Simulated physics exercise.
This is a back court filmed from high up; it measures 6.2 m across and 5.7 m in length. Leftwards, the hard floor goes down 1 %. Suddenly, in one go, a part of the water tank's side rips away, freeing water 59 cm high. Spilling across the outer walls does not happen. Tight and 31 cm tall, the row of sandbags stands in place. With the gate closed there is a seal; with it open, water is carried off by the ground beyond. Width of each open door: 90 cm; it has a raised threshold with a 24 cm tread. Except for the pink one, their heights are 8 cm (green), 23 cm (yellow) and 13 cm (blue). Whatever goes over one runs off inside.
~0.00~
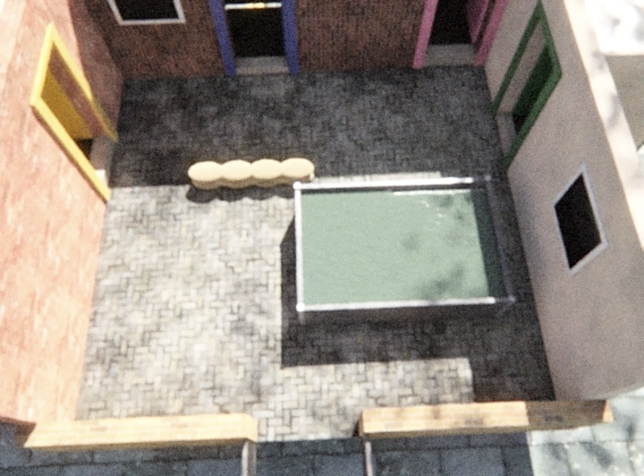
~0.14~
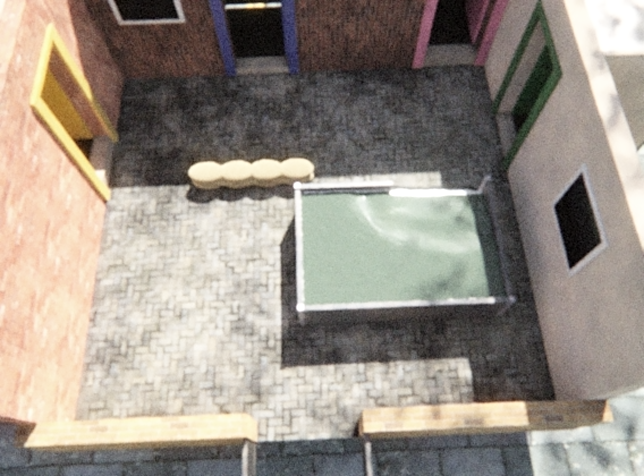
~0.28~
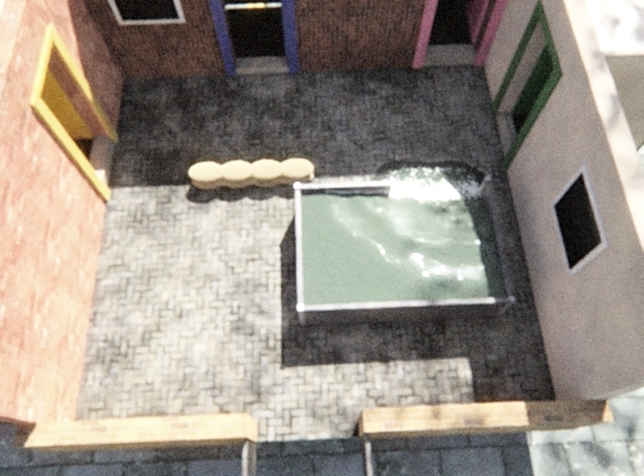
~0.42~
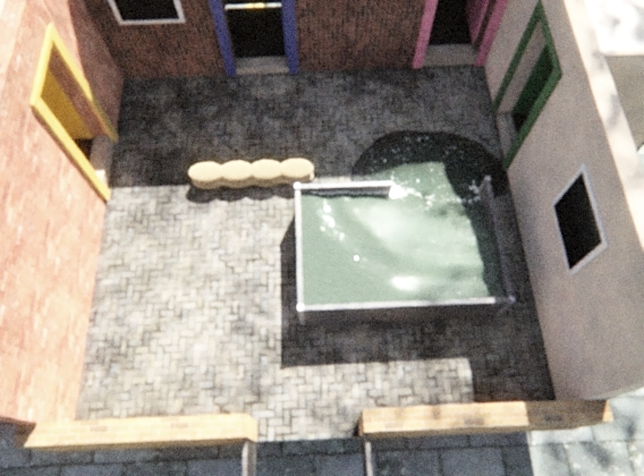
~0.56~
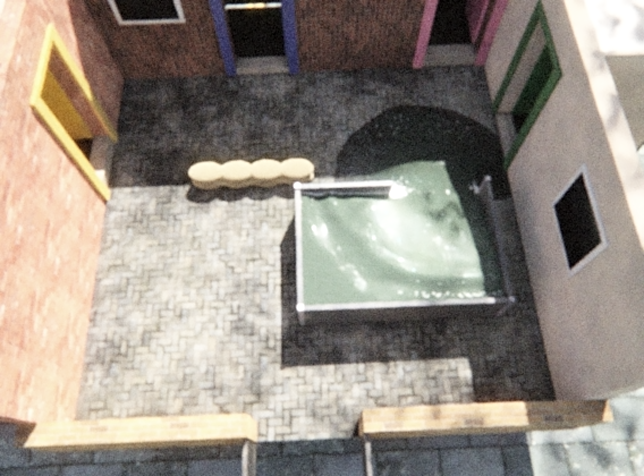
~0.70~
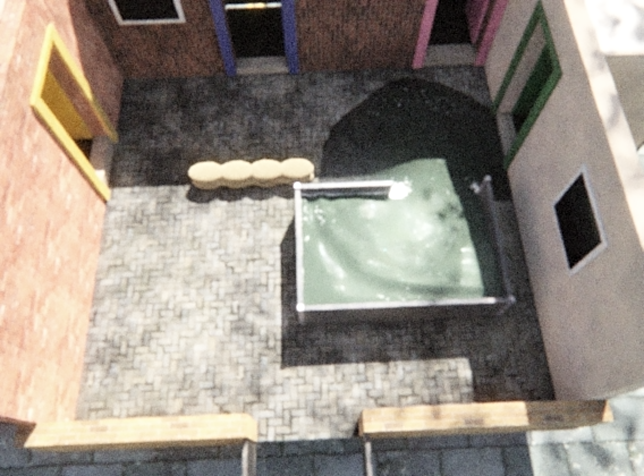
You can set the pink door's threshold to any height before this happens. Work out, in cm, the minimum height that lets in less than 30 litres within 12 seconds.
I would say 29 cm.
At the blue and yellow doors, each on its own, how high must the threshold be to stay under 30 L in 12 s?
About 5.5 cm at blue and about 14.5 cm at yellow.
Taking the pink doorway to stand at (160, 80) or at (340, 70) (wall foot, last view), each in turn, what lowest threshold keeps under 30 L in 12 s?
You'd want about 14.5 cm there first, then about 15 cm.
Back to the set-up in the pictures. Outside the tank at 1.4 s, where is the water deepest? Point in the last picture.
Look close to (481, 68).
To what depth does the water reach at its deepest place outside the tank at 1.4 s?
About 42 cm at most.
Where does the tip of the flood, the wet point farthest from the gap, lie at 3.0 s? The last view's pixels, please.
Near pixel (124, 84).
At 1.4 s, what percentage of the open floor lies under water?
Approximately 25 % of it.
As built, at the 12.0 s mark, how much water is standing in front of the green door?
It comes to about 5.0 centimetres deep.
After 1.4 s water covers 25 % of the floor, deepest (42 cm) near (481, 68); 32 cm at the pink door, 2 litres in over its 23 cm threshold.
After 3.0 s water covers 35 % of the floor, deepest (30 cm) near (481, 68); 28 cm at the pink door, 74 litres in over its 23 cm threshold.
After 12.0 s water covers 95 % of the floor, deepest (14 cm) near (74, 429); 5 cm at the pink door, 83 litres in over its 23 cm threshold.
At the pink door as built, the water arrived by 0.9 s and peaked near 39 cm at 2.0 s.
With a threshold of 26.5 cm, 47 litres would have come in within the 12 s; with 35.5 cm, 7 litres. So under 30 litres takes about 29 cm.
